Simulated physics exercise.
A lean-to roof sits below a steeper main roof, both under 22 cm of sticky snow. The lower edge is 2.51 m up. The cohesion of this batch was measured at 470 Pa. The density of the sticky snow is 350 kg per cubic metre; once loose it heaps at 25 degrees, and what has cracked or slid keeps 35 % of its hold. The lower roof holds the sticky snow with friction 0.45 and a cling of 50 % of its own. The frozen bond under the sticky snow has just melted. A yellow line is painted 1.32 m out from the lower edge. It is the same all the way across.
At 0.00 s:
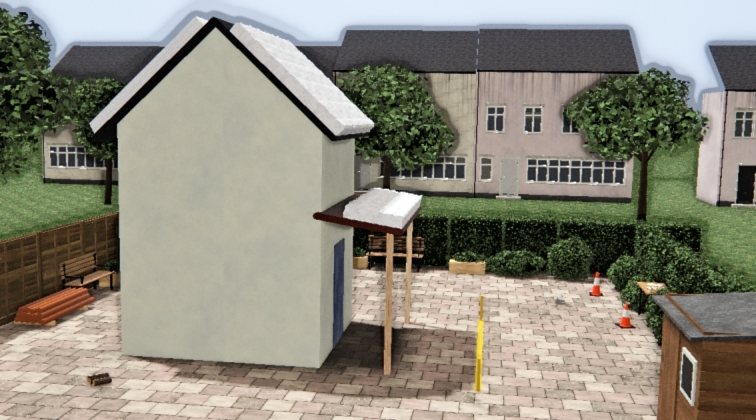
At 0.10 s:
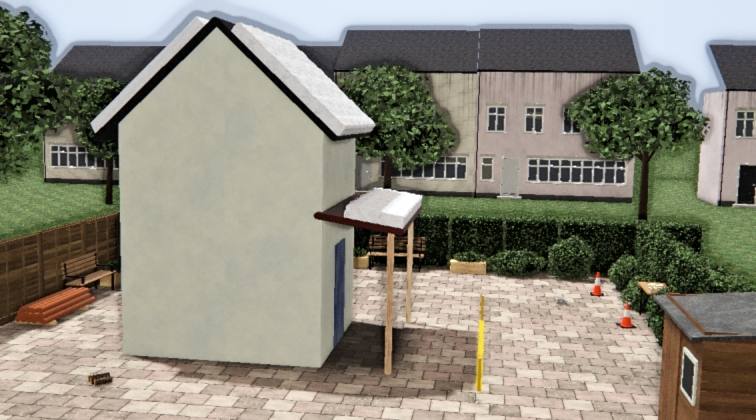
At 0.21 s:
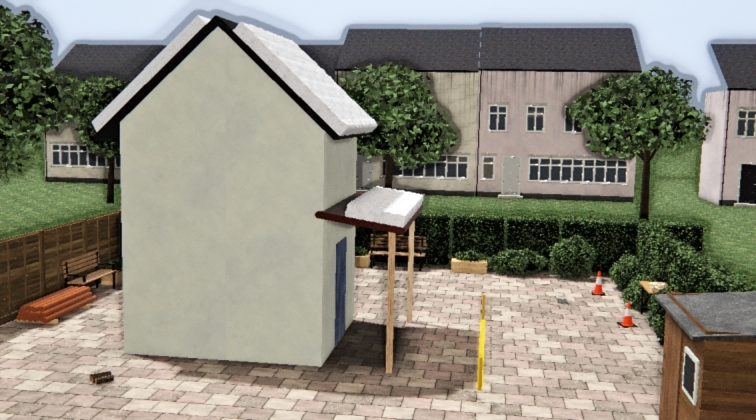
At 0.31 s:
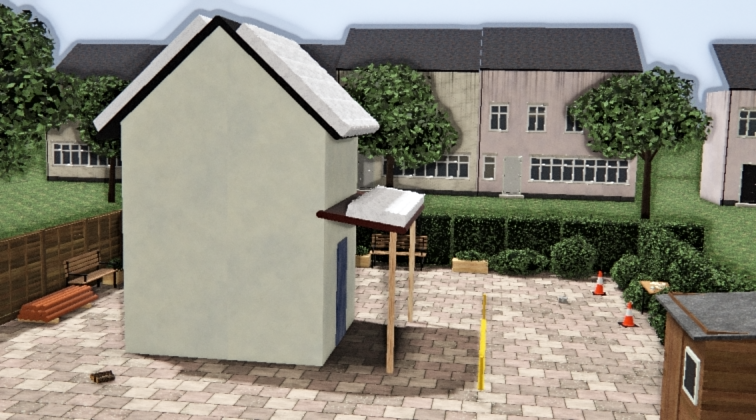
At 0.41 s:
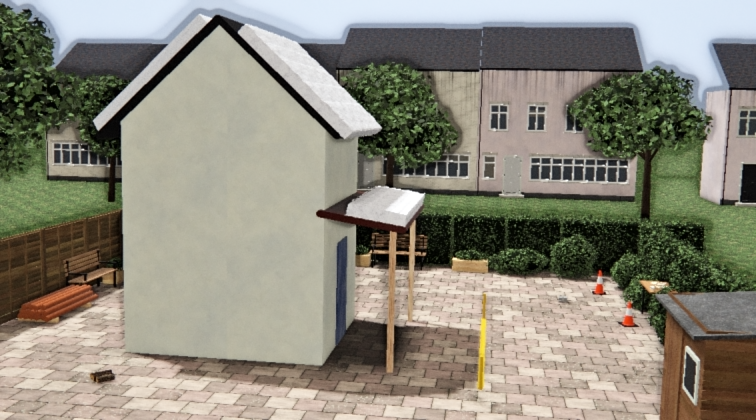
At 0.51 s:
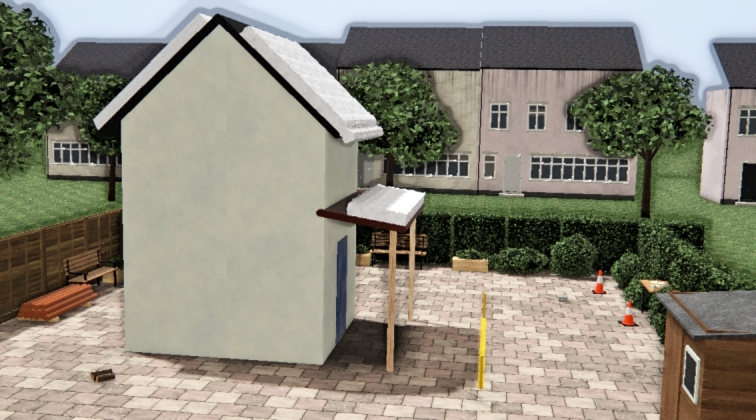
White snow creeping slightly down the roof of a pale green house above a snow-covered lean-to, in a paved yard.
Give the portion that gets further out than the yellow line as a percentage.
Expect roughly 31 %.
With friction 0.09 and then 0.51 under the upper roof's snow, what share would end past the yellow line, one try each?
In that order: 60 %, 45 %.
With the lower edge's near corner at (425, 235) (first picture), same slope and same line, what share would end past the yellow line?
Then about 20 %.
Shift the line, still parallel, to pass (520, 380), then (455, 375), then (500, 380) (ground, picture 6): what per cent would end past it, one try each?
In turn about 16 %, 45 %, 25 %.
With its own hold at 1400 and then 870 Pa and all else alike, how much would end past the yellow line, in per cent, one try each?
In turn about 0 %, 12 %.
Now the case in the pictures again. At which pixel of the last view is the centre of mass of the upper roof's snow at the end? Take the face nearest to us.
Near (462, 323).
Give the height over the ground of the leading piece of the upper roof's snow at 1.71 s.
Some 2.6 m.
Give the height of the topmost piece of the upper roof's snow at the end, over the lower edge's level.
About 0.5 m.
By 1.06 s, none is below the lower edge and 0 % is past the line.
By 1.71 s, none is below the lower edge and 0 % is past the line.
By 2.35 s, 31 % is below the lower edge and 0 % is past the line.
By 3.00 s, 60 % is below the lower edge and 30 % is past the line.
By 4.10 s, at the end, 60 % is below the lower edge and 31 % is past the line.
